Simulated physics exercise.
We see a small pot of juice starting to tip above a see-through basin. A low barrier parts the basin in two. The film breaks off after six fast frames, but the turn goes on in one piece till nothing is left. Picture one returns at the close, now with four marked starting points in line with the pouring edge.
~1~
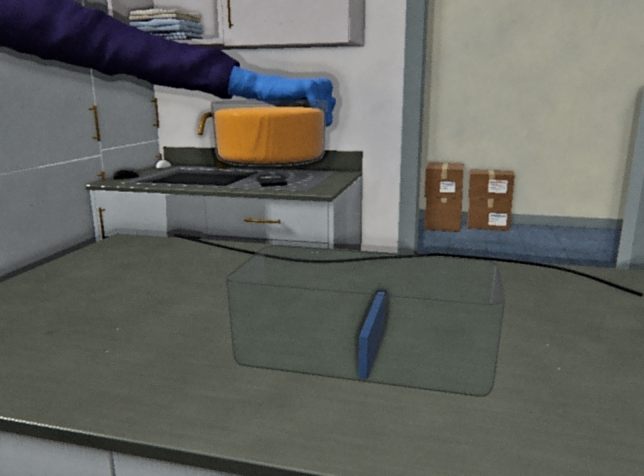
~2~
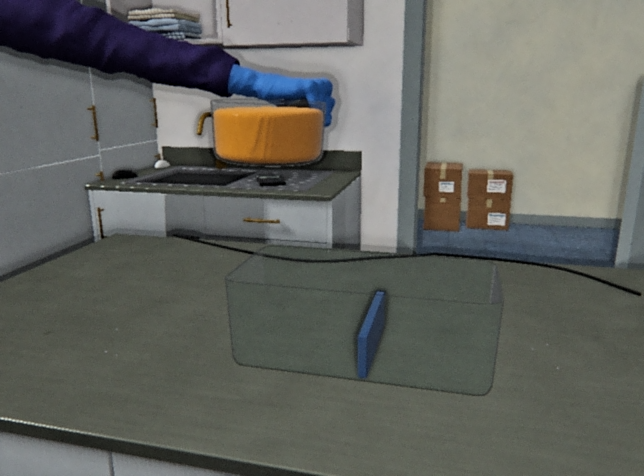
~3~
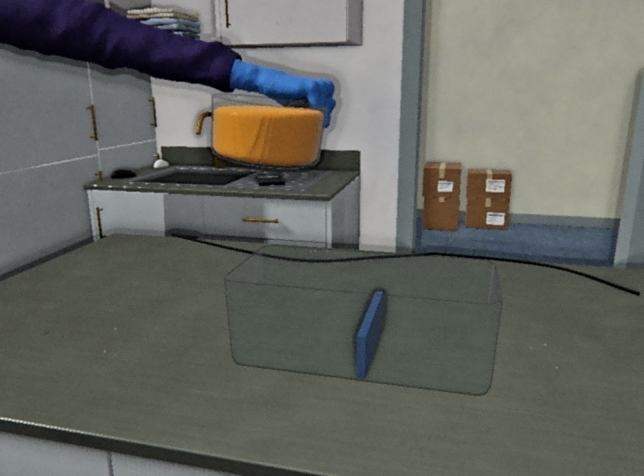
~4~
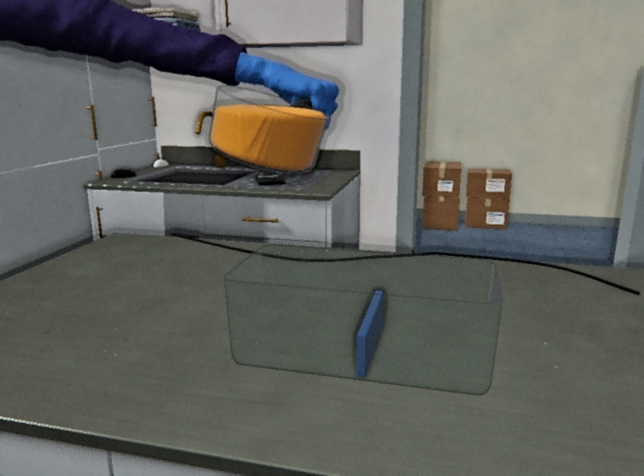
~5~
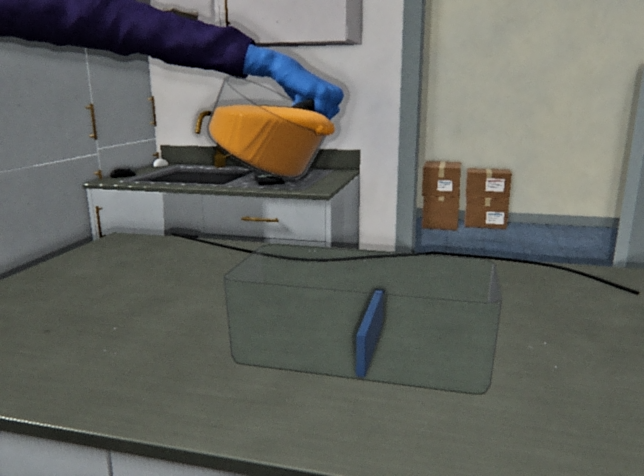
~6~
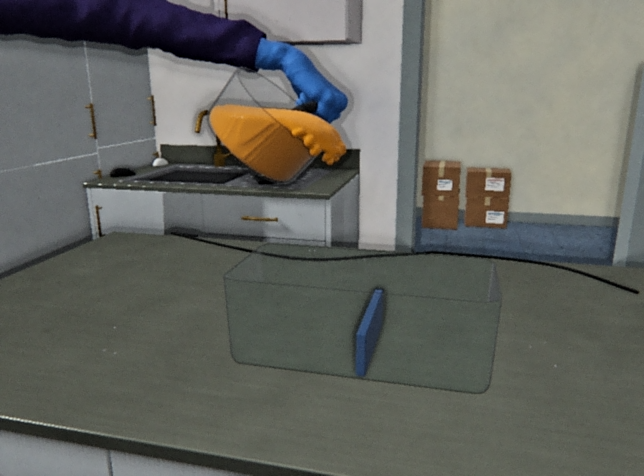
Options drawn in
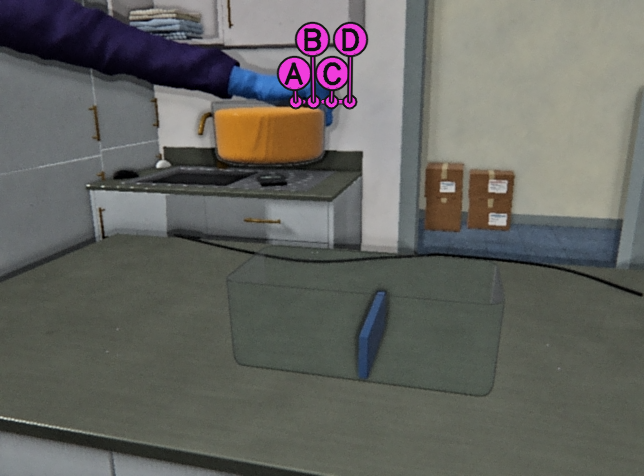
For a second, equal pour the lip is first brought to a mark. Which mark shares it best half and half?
Go for C.
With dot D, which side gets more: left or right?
More ends on the right.
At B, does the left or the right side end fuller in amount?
The left one.
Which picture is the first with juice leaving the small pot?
Picture 5.
On the marked copy, A at (295, 101); B at (313, 101); C at (331, 101); D at (349, 101).
With A, about 87 % ends left of the wall and 7 % right of it; 6 % is lost outside.
With B, about 68 % ends left of the wall and 28 % right of it; 4 % is lost outside.
With C, about 46 % ends left of the wall and 52 % right of it.
With D, about 31 % ends left of the wall and 67 % right of it.
